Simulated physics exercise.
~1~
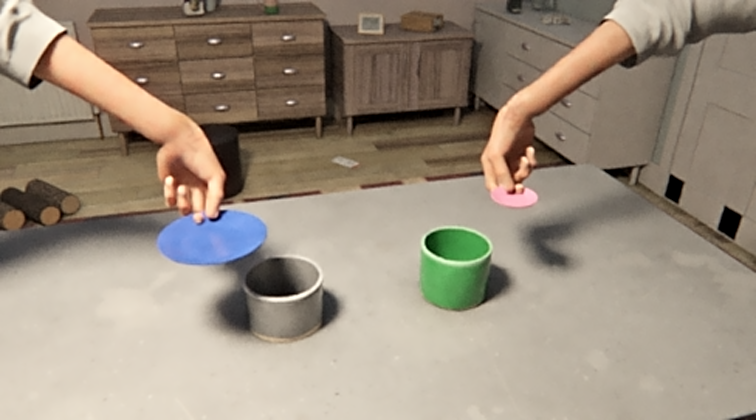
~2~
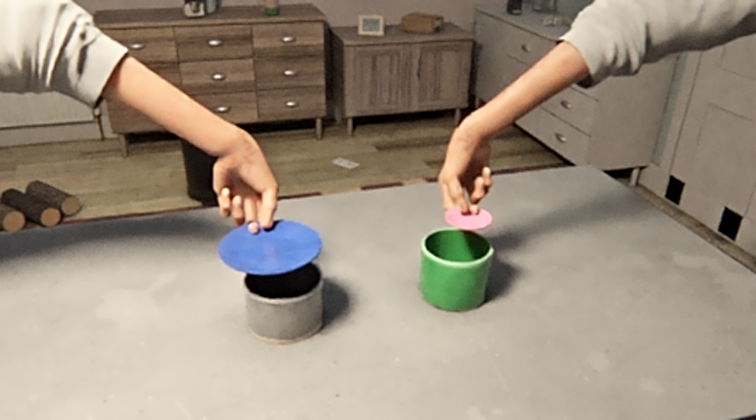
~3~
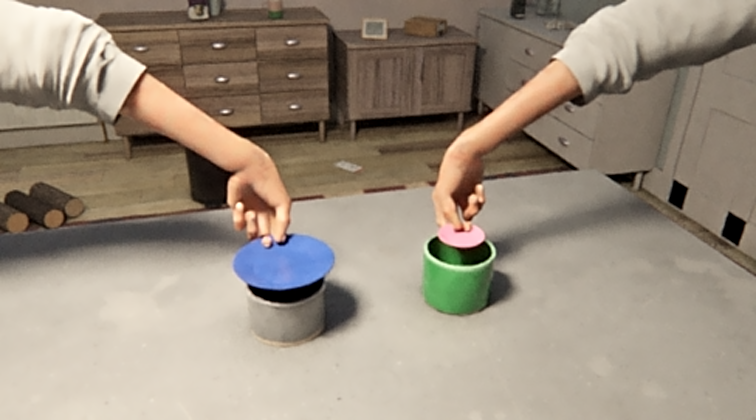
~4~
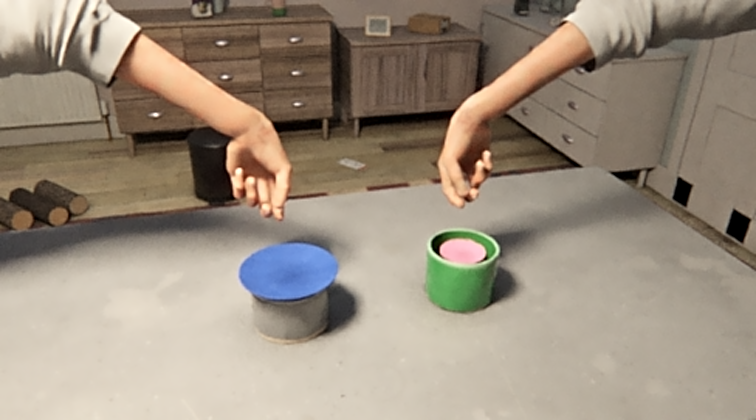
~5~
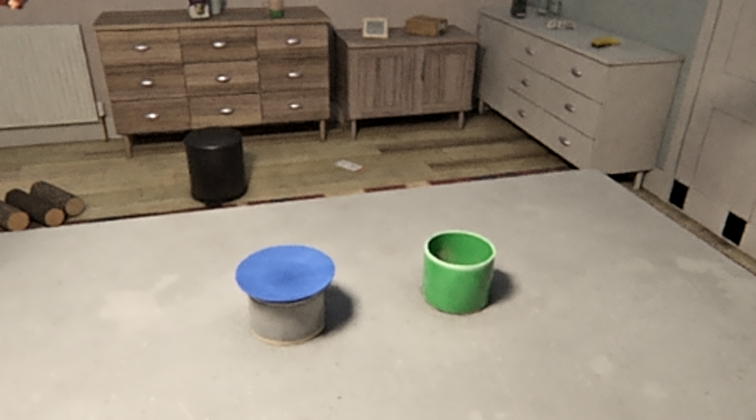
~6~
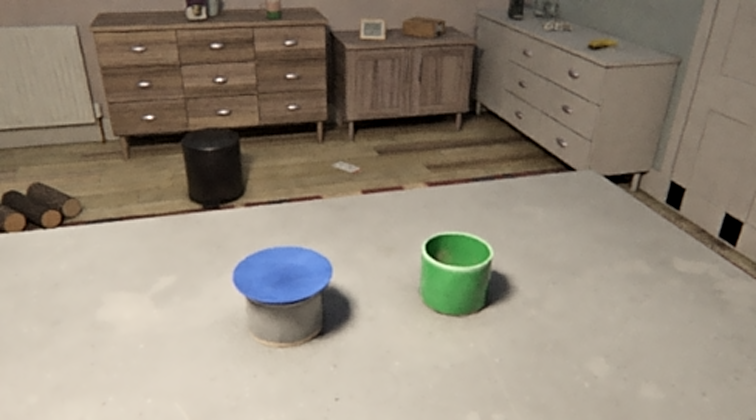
Two hands release discs; the blue one covers the gray jar, the pink drops inside the green.
